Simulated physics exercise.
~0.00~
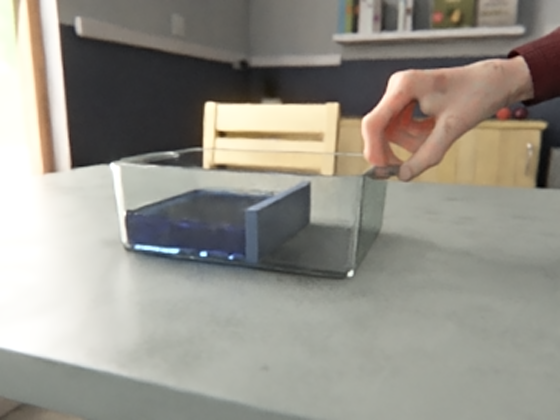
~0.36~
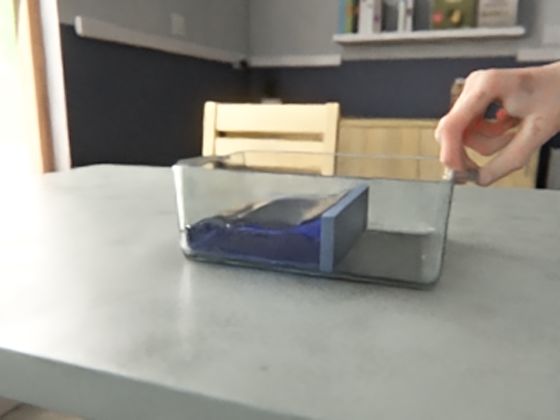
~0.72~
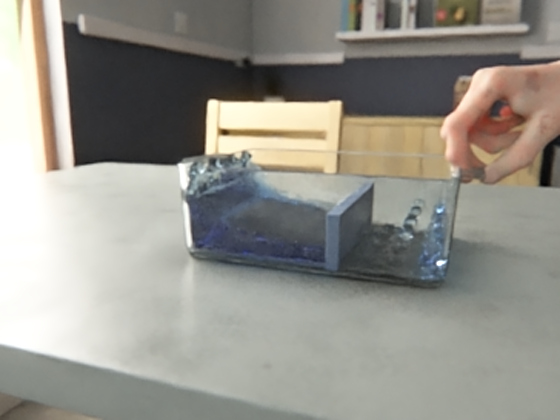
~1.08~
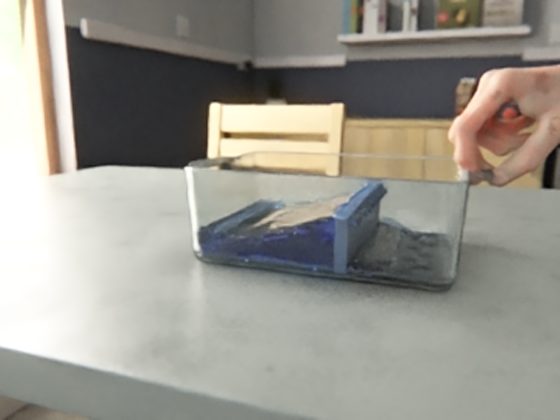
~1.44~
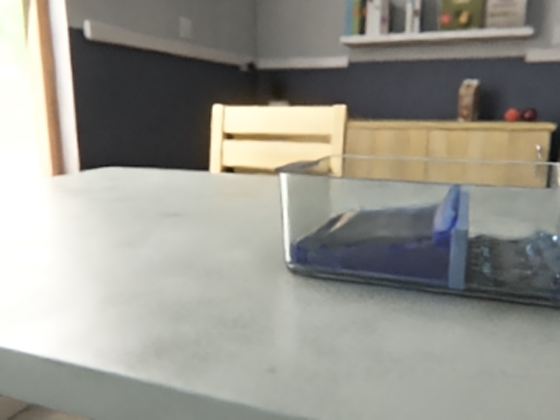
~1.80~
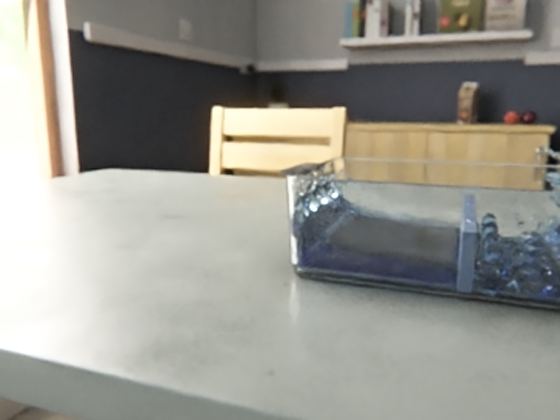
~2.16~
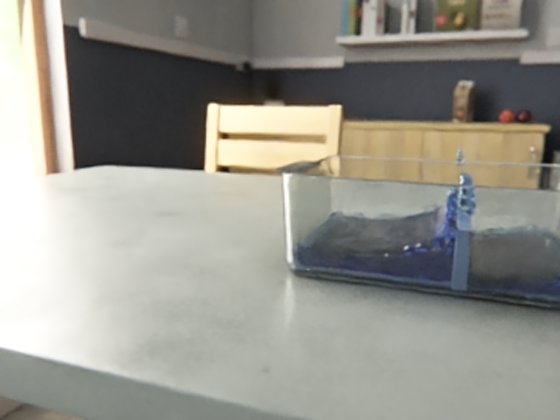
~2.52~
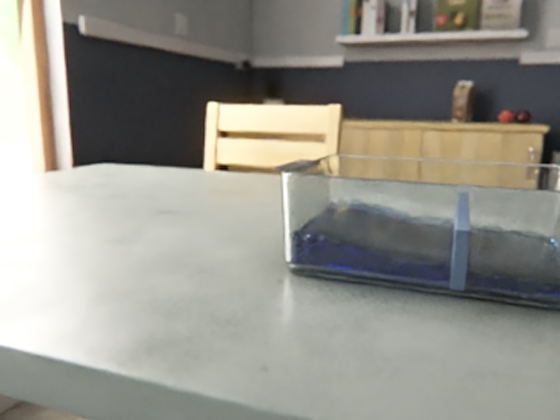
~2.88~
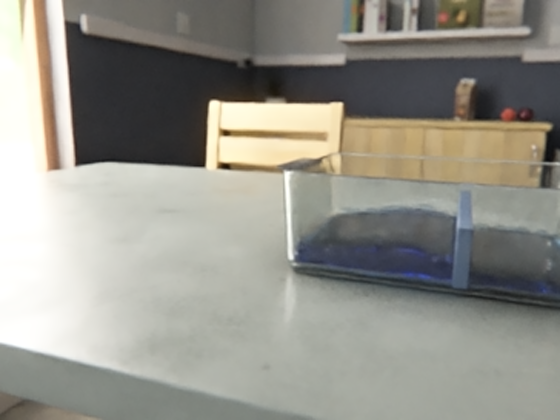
In a room with dark lower walls, seen from just above a pale grey table top, a clear rectangular food box holds blue water left of a low blue divider, with the right side empty. A wooden chair and cabinet stand behind, below a shelf. A hand at the box's right rim pulls it rightward, and the water surges, climbing the left end and splashing over the divider. After a pause, the box slides farther right, partly out of view, and water splashes across again. The surface gradually calms, leaving blue water on both sides, with more on the left.
